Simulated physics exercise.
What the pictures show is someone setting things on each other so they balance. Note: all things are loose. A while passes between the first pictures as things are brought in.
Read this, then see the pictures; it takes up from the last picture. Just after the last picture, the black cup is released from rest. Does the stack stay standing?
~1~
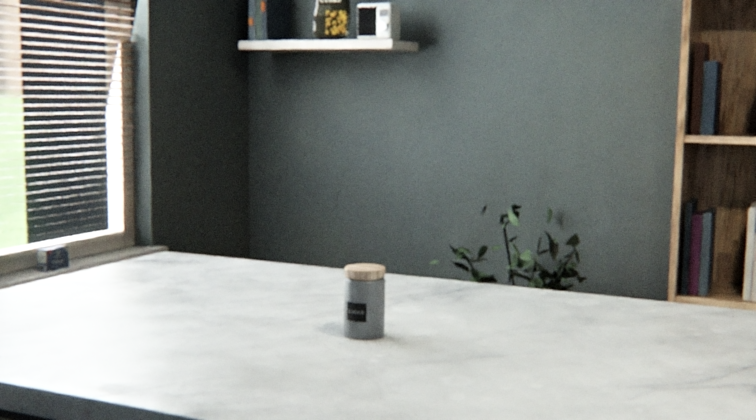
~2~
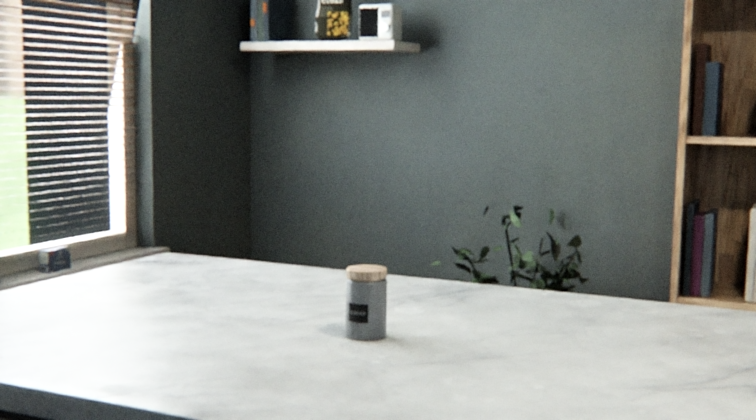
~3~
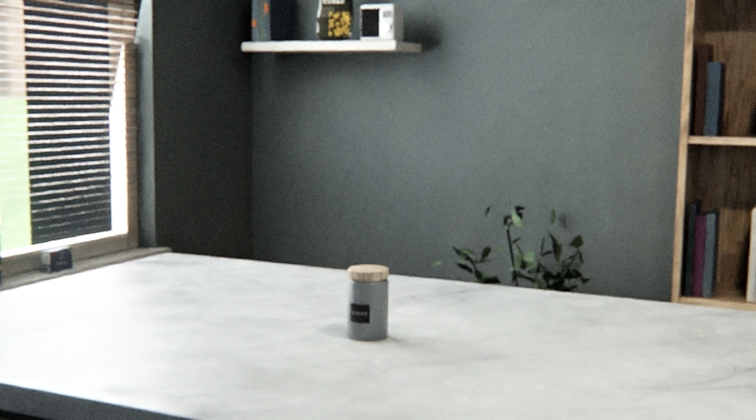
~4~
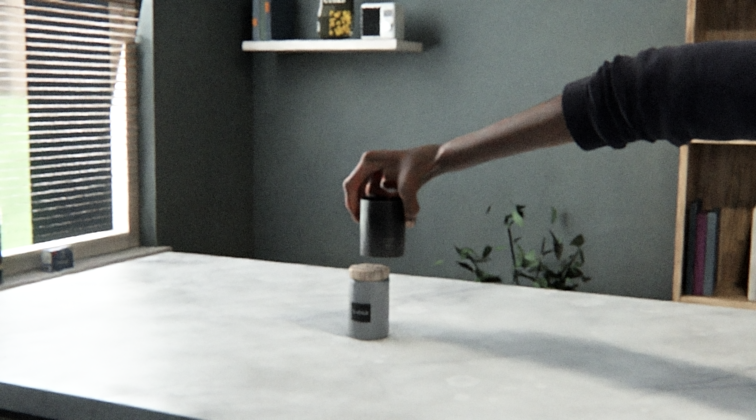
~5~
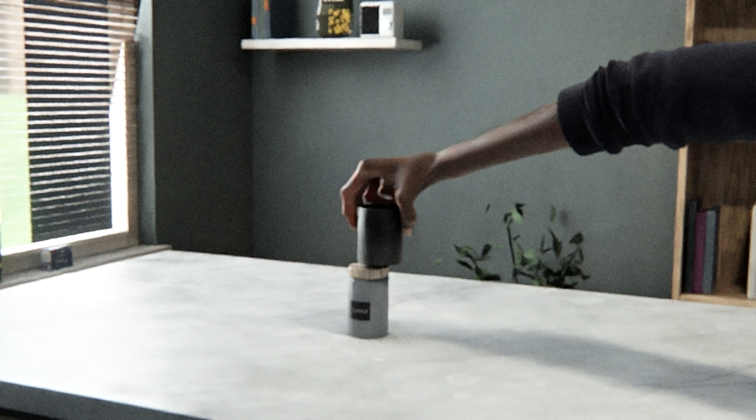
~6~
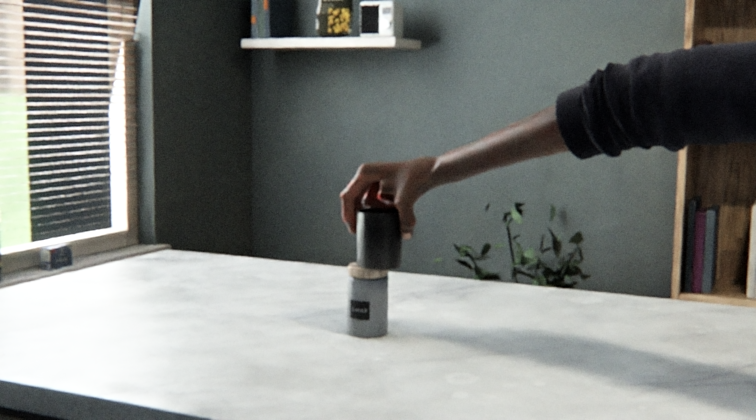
Yes.
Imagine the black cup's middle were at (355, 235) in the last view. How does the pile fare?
Well, it is fine after that.
Then, 0.20 s on from there, no change.
Then, 0.60 s on from there, black cup resting near (380, 239).
In the end, both unmoved. At the end, from the last picture's camera, black cup near (380, 239). The pile keeps its balance.
